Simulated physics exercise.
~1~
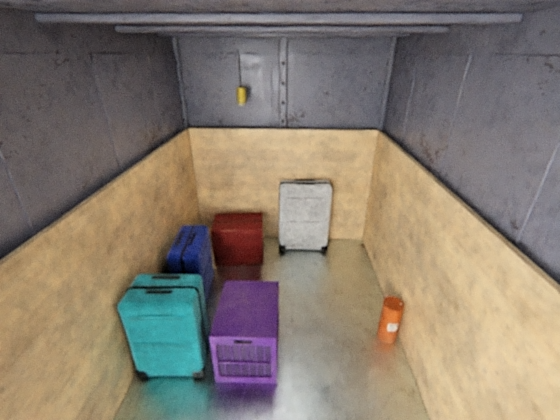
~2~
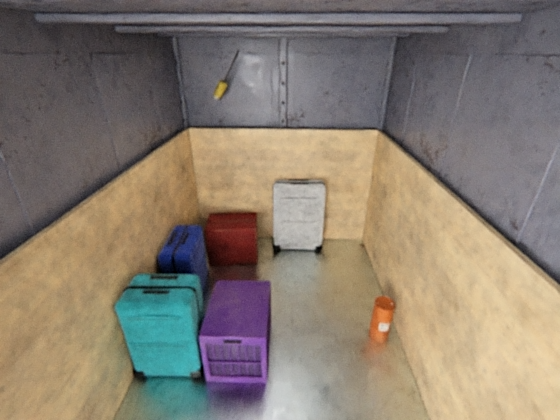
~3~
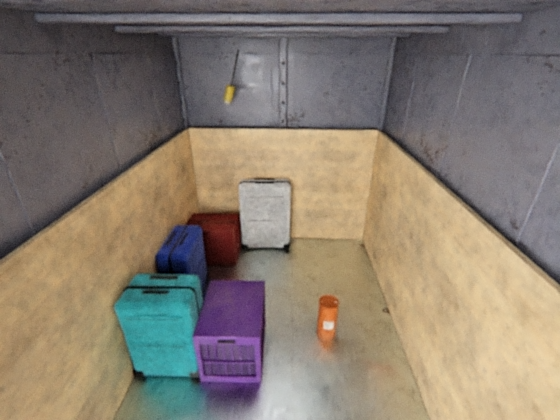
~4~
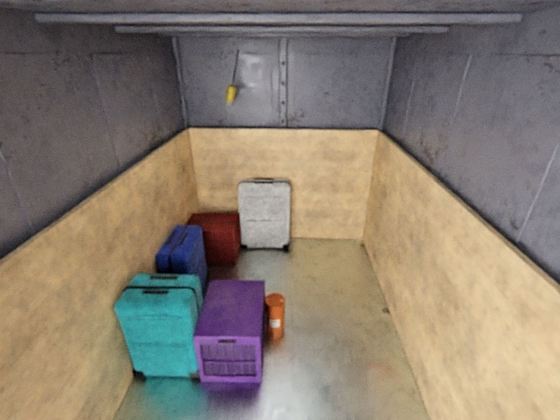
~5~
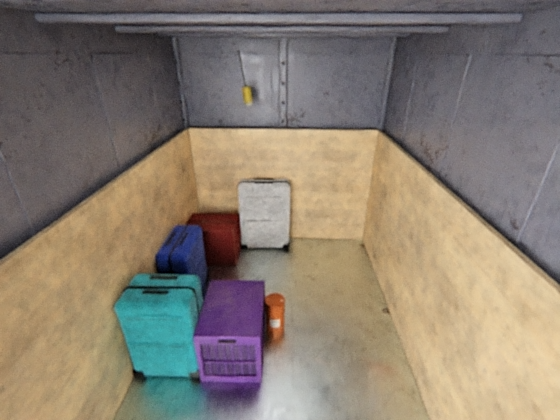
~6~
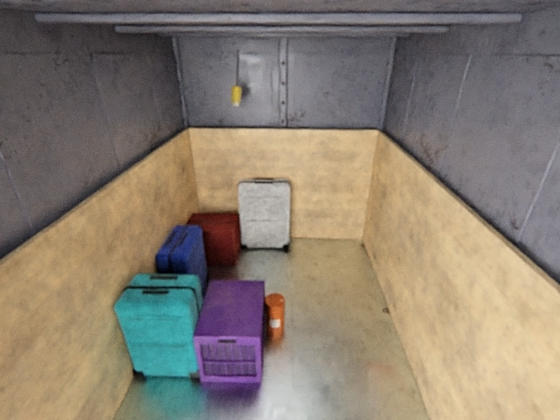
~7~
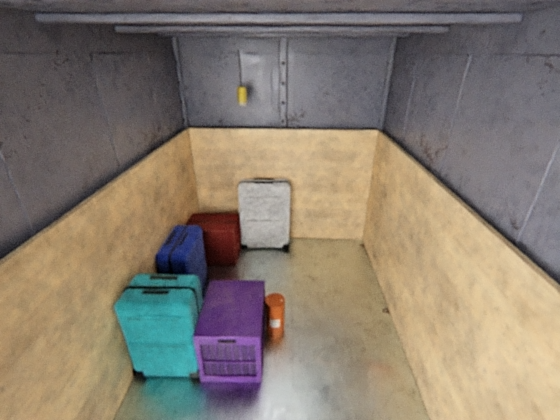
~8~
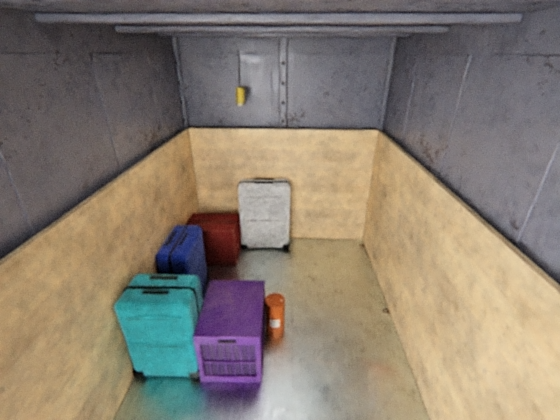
The load bay of a van, with pale boards below scuffed grey metal walls, is seen from behind, looking toward the front wall. A turquoise case and a purple chest stand at the near left, blue and red luggage sits behind them, a white case stands by the far wall, and an orange canister stands at the right. The hanging yellow lamp swings left as the load starts shifting slightly left. The white case and red box slide farther left, while the canister glides across the floor and stops beside the purple chest. The turquoise case stays put, and everything rests upright while the lamp sways gently.
